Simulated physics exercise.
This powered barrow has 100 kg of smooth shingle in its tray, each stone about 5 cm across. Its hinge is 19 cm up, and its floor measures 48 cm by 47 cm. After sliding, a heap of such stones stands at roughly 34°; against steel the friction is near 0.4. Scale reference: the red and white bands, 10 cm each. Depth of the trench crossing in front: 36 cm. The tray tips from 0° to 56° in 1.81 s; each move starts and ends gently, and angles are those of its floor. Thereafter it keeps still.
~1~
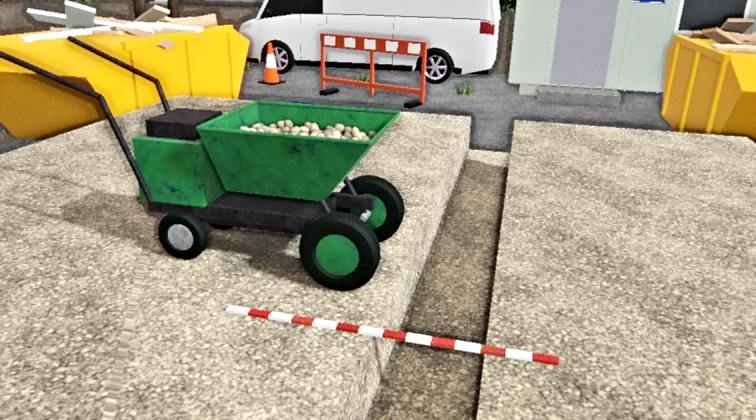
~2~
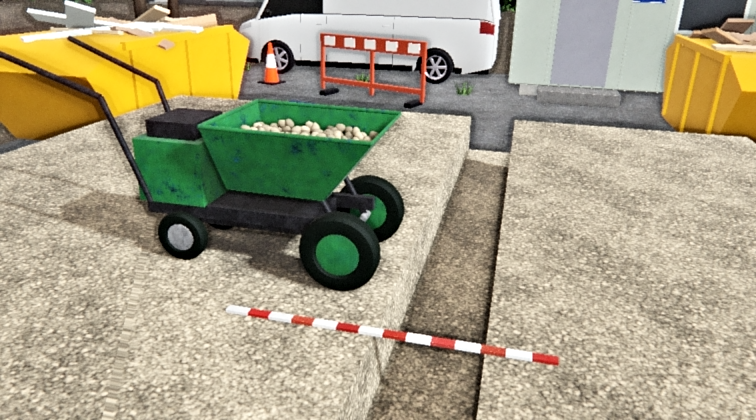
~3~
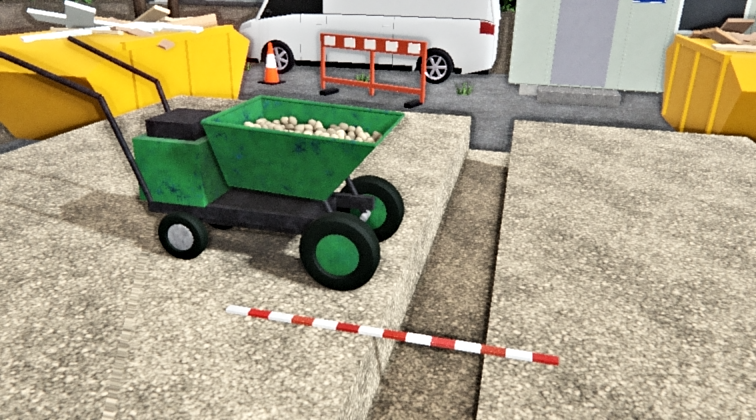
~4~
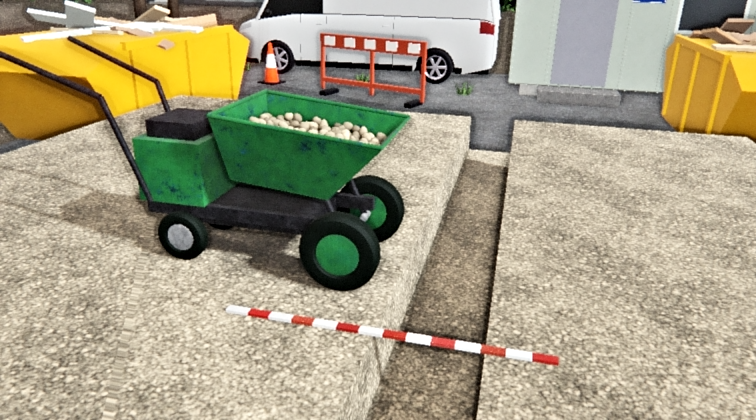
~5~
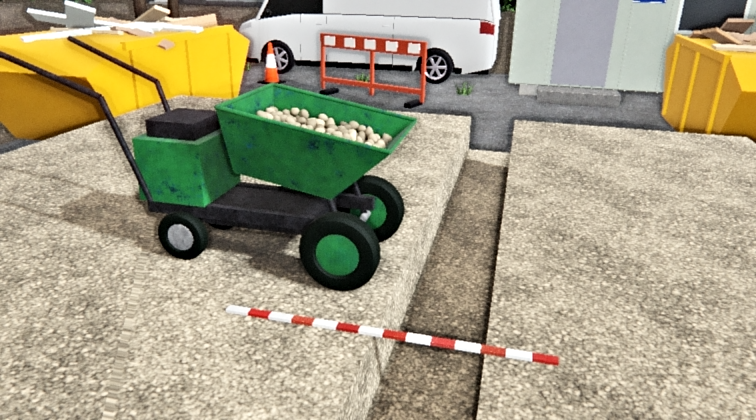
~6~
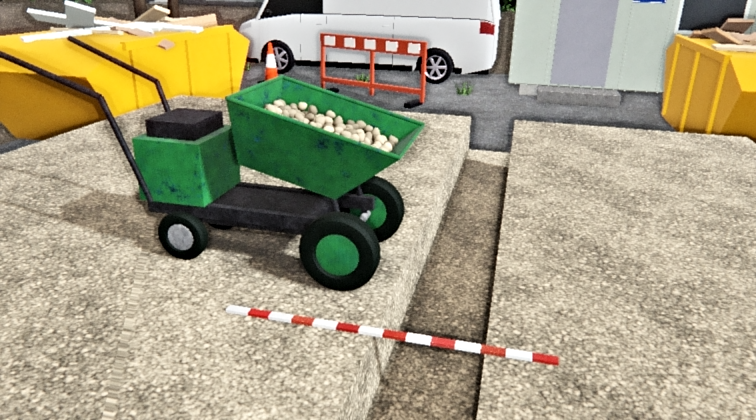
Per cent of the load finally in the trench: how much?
Approx. 44 %.
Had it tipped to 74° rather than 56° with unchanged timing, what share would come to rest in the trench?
With that change, near 40 per cent.
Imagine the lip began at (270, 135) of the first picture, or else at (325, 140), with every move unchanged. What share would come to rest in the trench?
First place: Near 45%; second place: Near 65%.
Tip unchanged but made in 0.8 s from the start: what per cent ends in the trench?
About 30 percent, I'd say.
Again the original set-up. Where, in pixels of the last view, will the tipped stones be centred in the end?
I'd put it close to (476, 330).
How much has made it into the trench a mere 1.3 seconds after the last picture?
By then, around 10 percent.
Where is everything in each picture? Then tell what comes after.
Lip at (370, 144), floor tilted 0°, highest stones at (303, 132), in the first picture.
Lip at (371, 144), floor tilted 1°, highest stones at (304, 131), in the second picture.
The tray is at 3°, its lip at (375, 146); the top of the load is at (300, 128), in the third picture.
Lip at (382, 149), floor tilted 6°, highest stones at (292, 124), in the fourth picture.
Lip at (390, 153), floor tilted 10°, highest stones at (281, 116), in the fifth picture.
The tray is at 14°, its lip at (399, 158); the top of the load is at (284, 109), in the sixth picture.
Then, 0.8 s after the last picture the floor is at 47°, 100 % in the tray; the foremost stones are at (437, 184).
Then, 1.3 s after the last picture the floor is at 56°, 81 % in the tray, 11 % in the trench, 8 % past the trench; the foremost stones are at (541, 287).
Then, 1.7 s after the last picture the floor is at 56°, 61 % in the tray, 18 % in the trench, 21 % past the trench; the foremost stones are at (602, 279).
Then, 3.6 s after the last picture the floor is at 56°, 33 % in the tray, 44 % in the trench, 22 % past the trench; the foremost stones are at (658, 294).
